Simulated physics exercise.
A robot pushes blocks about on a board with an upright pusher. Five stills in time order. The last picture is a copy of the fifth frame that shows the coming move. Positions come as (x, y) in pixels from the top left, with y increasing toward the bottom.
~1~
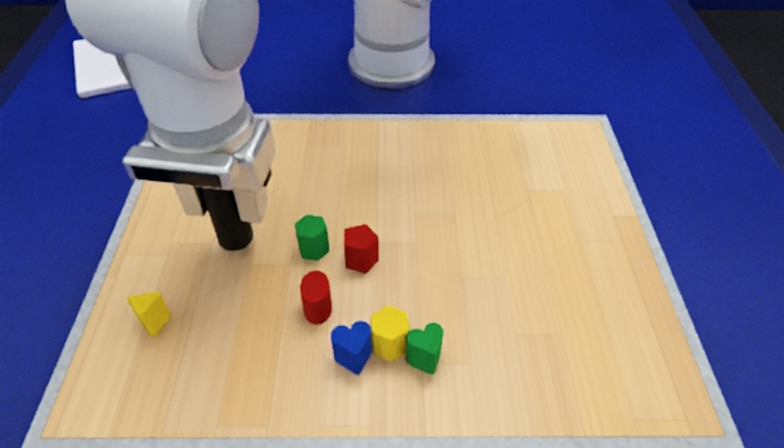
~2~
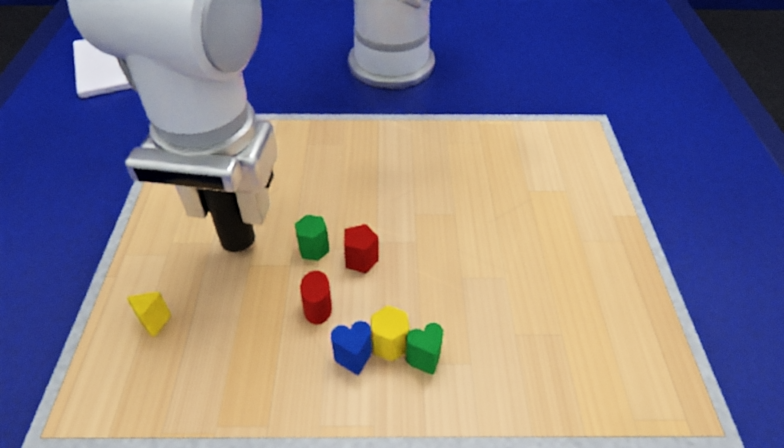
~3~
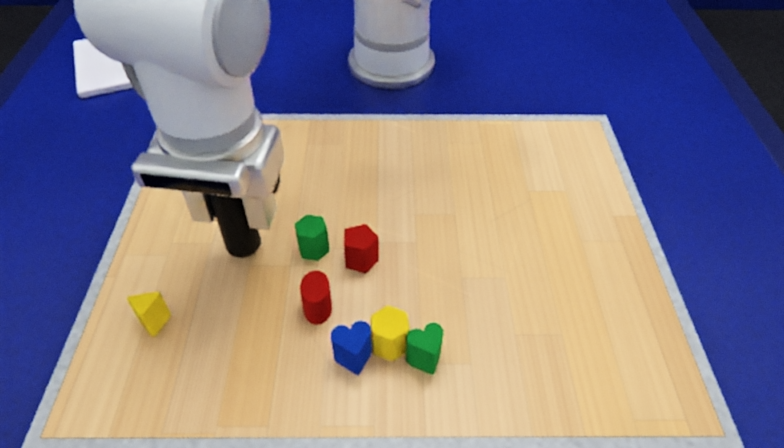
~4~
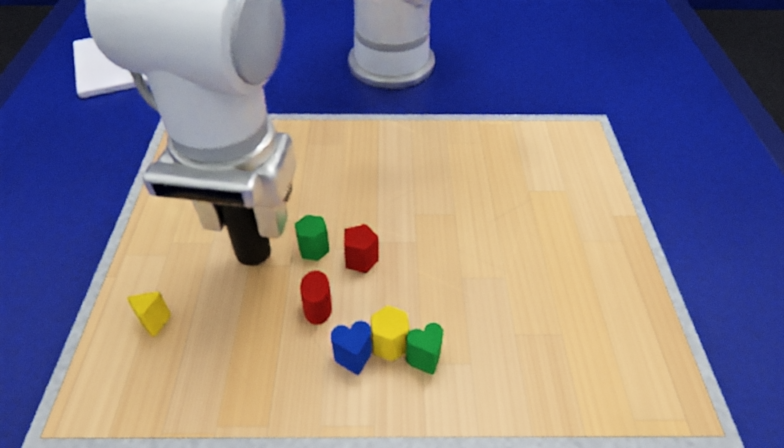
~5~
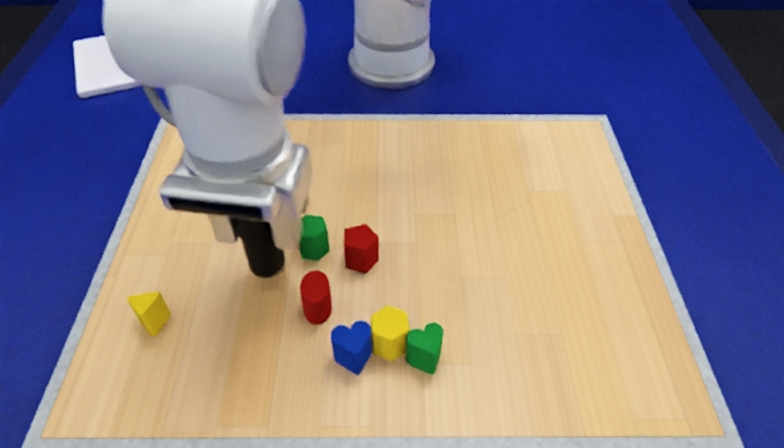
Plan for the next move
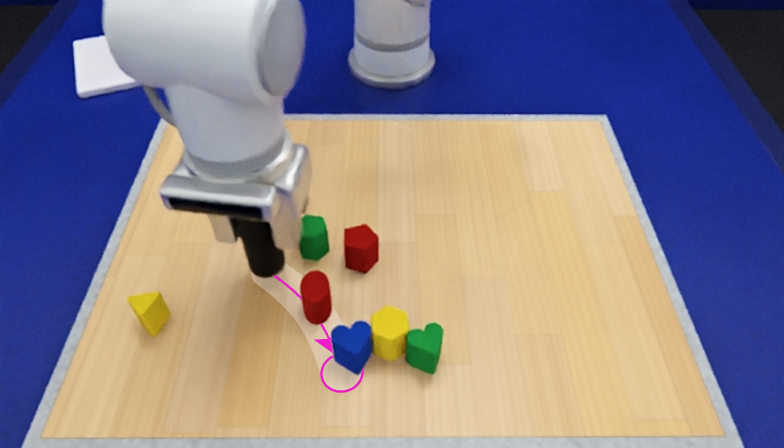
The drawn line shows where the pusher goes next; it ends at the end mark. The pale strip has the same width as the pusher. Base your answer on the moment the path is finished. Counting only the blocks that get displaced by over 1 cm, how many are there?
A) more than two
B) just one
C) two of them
C: Two of them.
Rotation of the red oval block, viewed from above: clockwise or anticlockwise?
Answer: Against the clock.
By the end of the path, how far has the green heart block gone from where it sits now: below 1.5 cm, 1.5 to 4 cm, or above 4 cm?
Band: Under 1.5 cm.
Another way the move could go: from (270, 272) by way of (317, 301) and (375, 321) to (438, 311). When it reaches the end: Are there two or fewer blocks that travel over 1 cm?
Final answer: No.
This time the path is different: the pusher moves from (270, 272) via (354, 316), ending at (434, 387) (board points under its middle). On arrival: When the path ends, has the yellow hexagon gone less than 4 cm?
No, it doesn't check out.
Drawn move, from (270, 272) through (300, 297) and (325, 331) to (342, 372).
The first path, step by step. One third of the way, pusher (299, 289); red oval block (323, 293).
Two thirds of the way, pusher (324, 324); red oval block (353, 328); blue heart block (365, 356), turned 15° anticlockwise.
At the end, pusher (341, 365); red oval block (378, 361), turned 20° anticlockwise; blue heart block (392, 392); yellow hexagon still; green heart block still.
